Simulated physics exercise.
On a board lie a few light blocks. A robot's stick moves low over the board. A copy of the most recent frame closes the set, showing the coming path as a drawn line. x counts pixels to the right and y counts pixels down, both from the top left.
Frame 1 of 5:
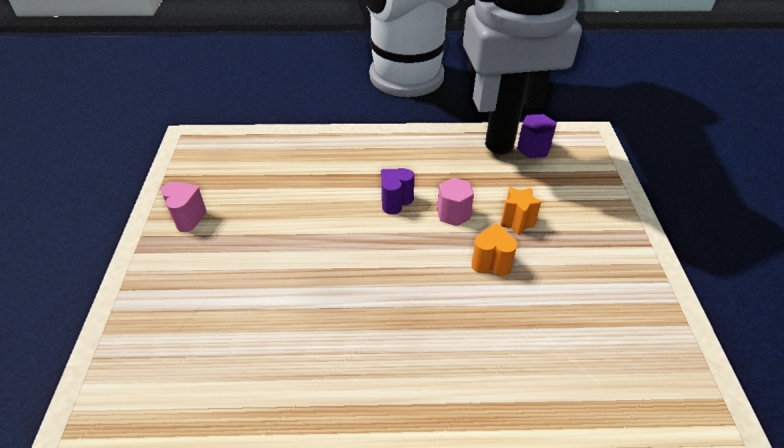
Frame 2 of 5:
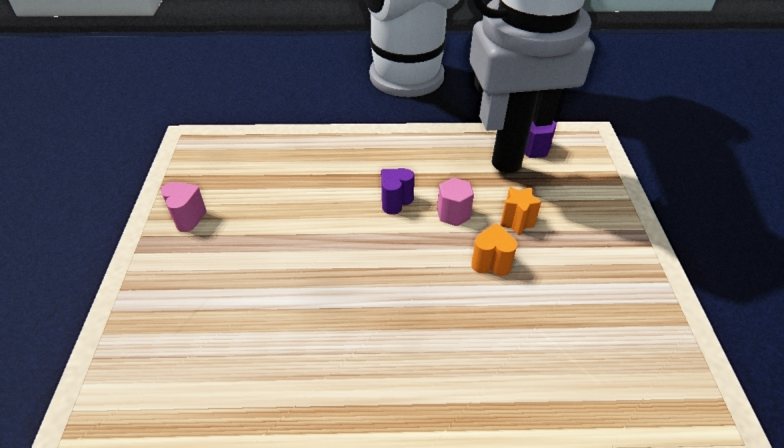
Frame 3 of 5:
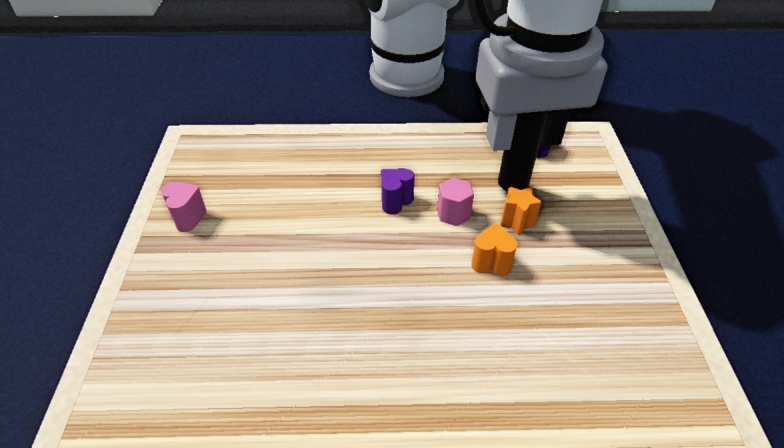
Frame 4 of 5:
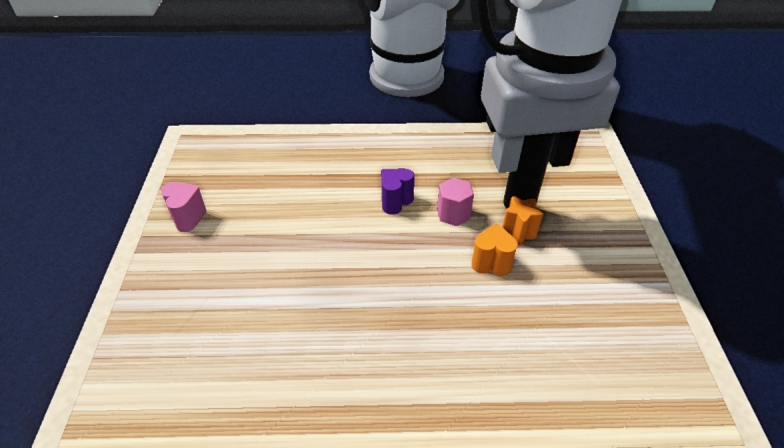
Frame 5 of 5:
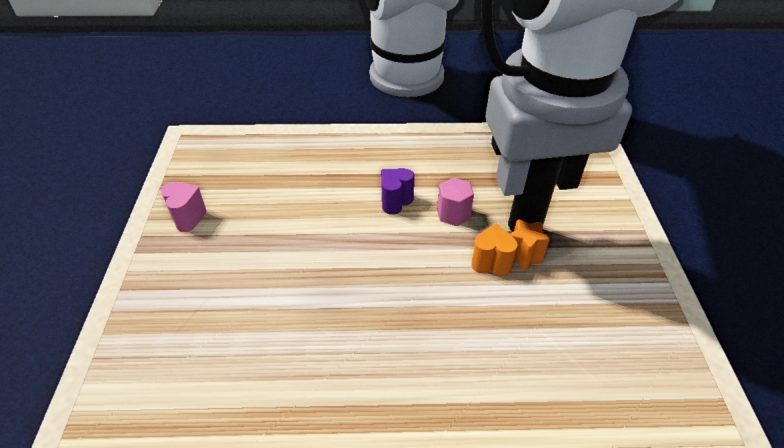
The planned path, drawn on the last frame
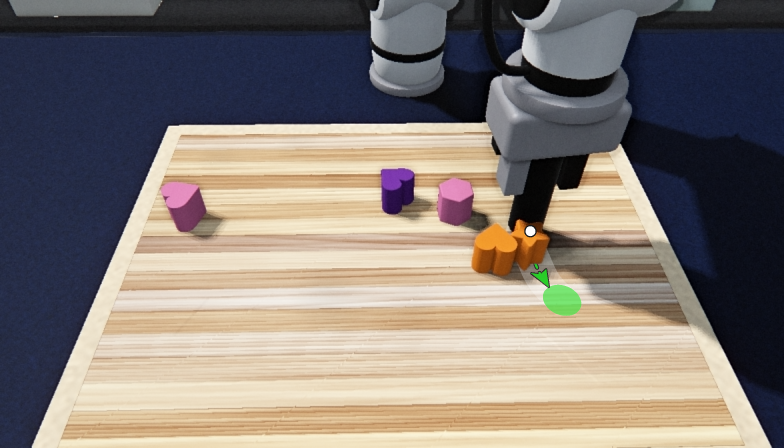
The clip opens on a wooden board with pink, purple and orange blocks scattered across its upper half, and a robot arm's black stick near the back edge. The stick moves forward to the orange star, then pushes it toward the viewer until it sits beside the orange heart.
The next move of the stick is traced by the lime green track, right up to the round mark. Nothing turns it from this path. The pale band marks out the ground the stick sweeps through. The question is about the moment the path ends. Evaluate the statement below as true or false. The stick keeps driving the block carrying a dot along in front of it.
False.
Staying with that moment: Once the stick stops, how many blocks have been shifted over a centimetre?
It shifts a single block.
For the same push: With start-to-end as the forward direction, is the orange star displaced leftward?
Short answer: No.
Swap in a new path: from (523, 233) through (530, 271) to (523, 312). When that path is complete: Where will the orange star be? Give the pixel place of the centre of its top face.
Located at (534, 318).
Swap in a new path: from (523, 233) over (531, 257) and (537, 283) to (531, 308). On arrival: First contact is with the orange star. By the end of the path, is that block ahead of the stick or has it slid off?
Answer: Still ahead.
Path on the board, from (523, 233) by way of (536, 266) to (562, 300); the dot is on the orange star.
On the path given first. Halfway along, stick (539, 259); orange heart (496, 241); orange star (542, 267).
At the end, stick (565, 293); pink hexagonal block in place; orange heart (496, 241); orange star (551, 296), turned 40° clockwise.
